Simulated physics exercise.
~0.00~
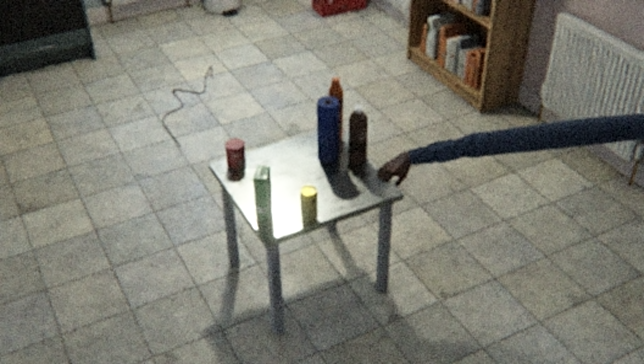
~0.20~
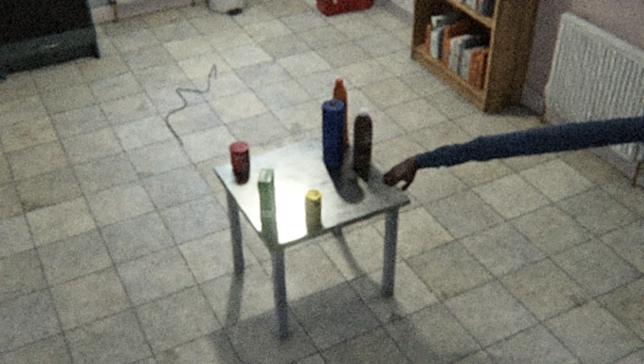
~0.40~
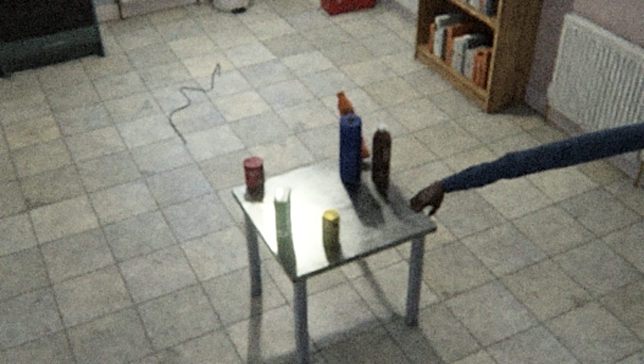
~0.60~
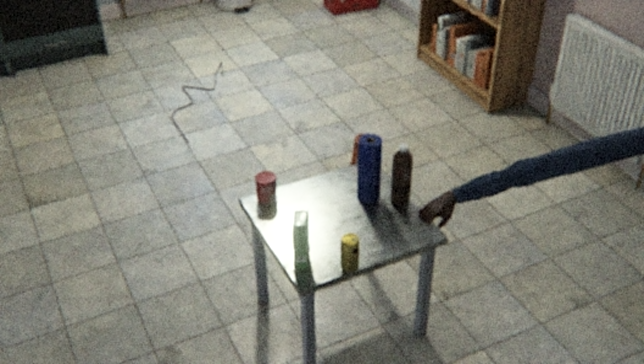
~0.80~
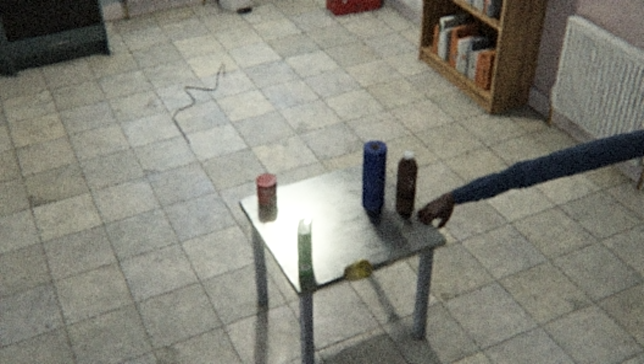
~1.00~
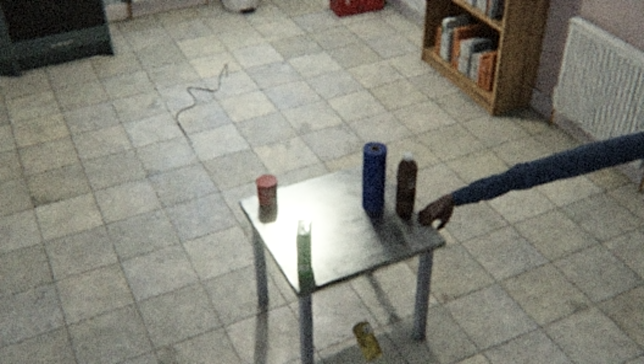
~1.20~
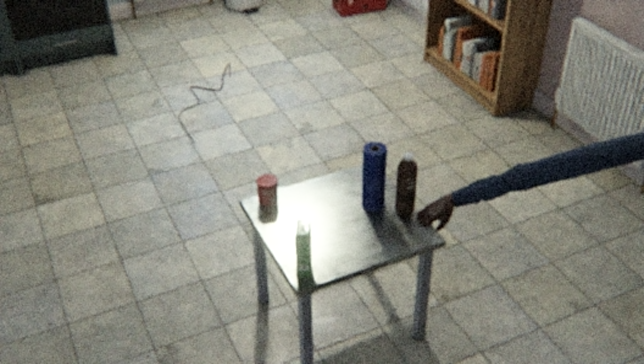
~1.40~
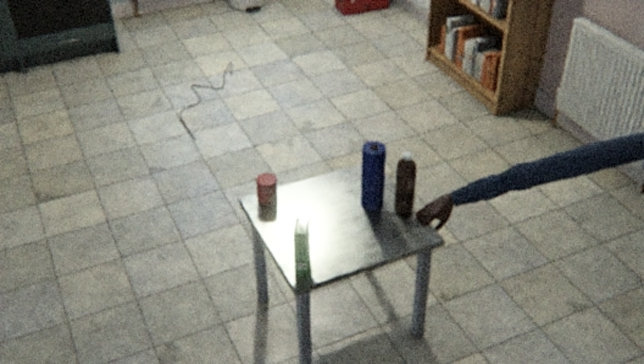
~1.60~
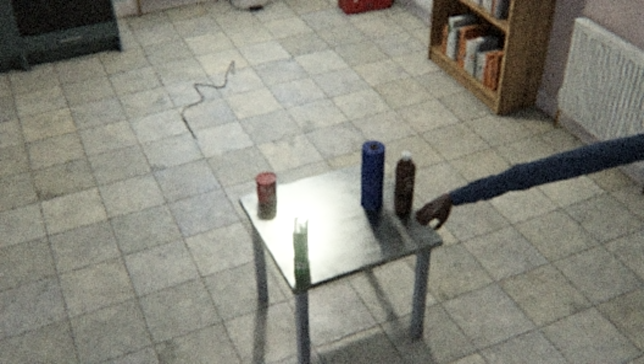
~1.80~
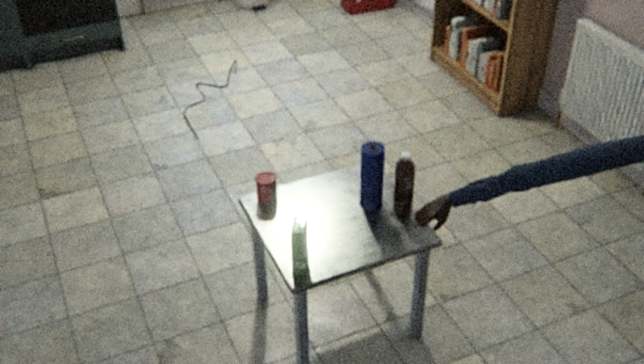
Hand dragging small table forward, orange bottle toppling off the back, yellow can falling off the front, other four items staying upright.
